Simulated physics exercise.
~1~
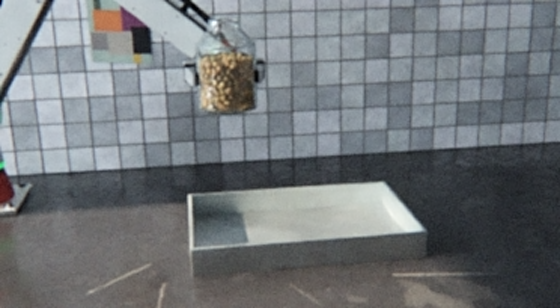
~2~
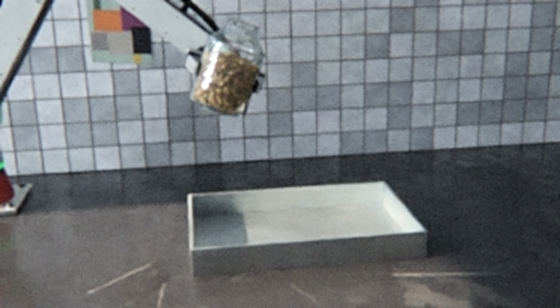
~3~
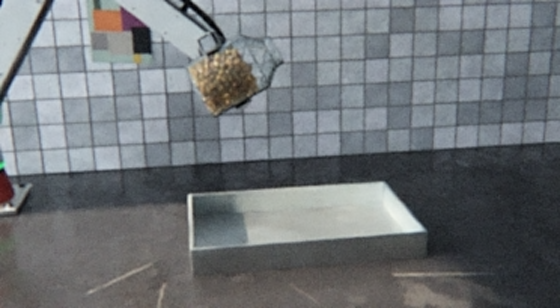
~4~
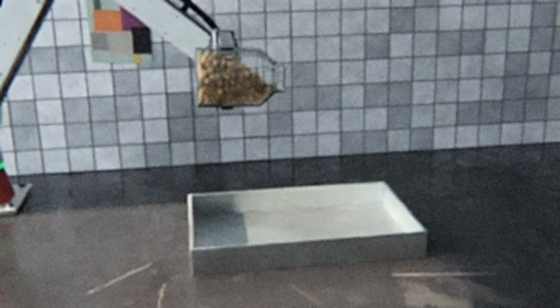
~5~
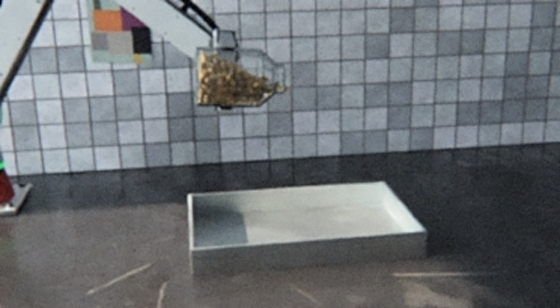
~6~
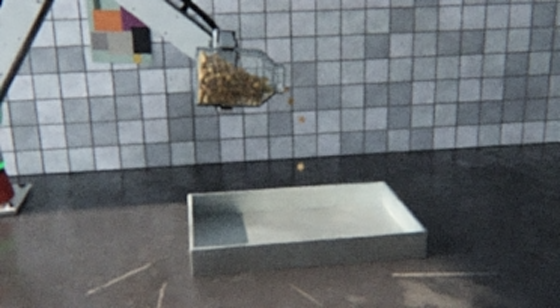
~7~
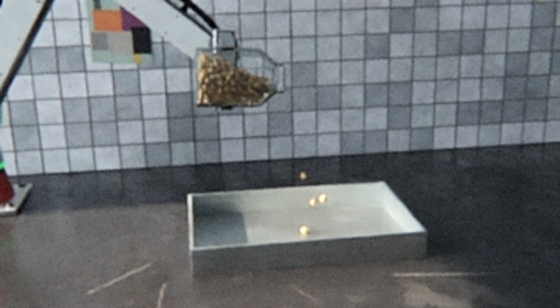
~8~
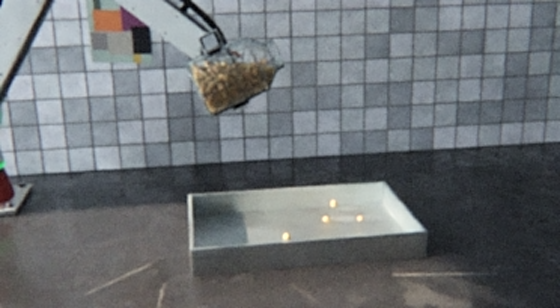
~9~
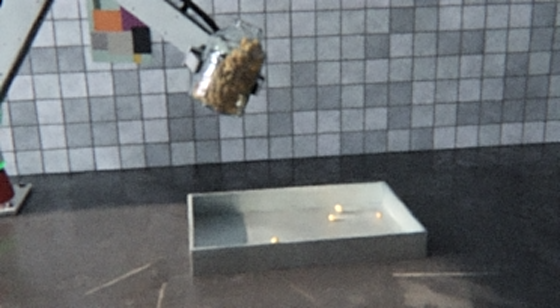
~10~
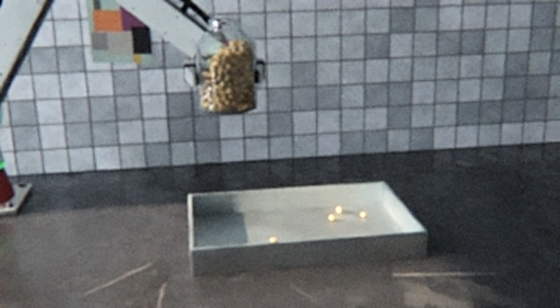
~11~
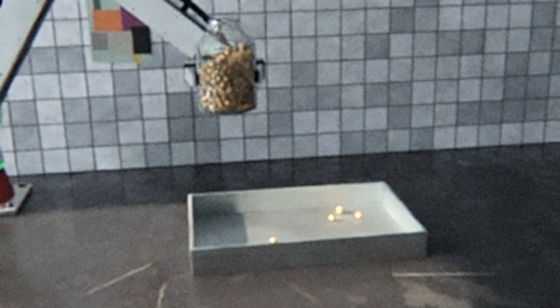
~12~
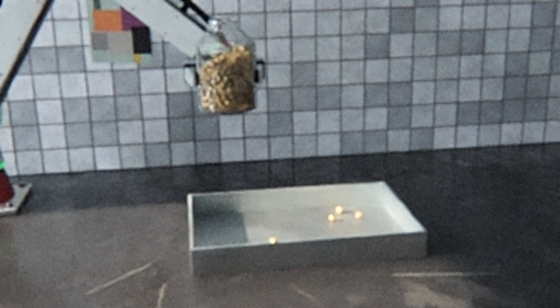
A robot arm tipped a clear jar of chickpeas onto its side above a shallow pale tray, and only a few dropped in and scattered. It then turned the jar upright again, still holding nearly all of them.
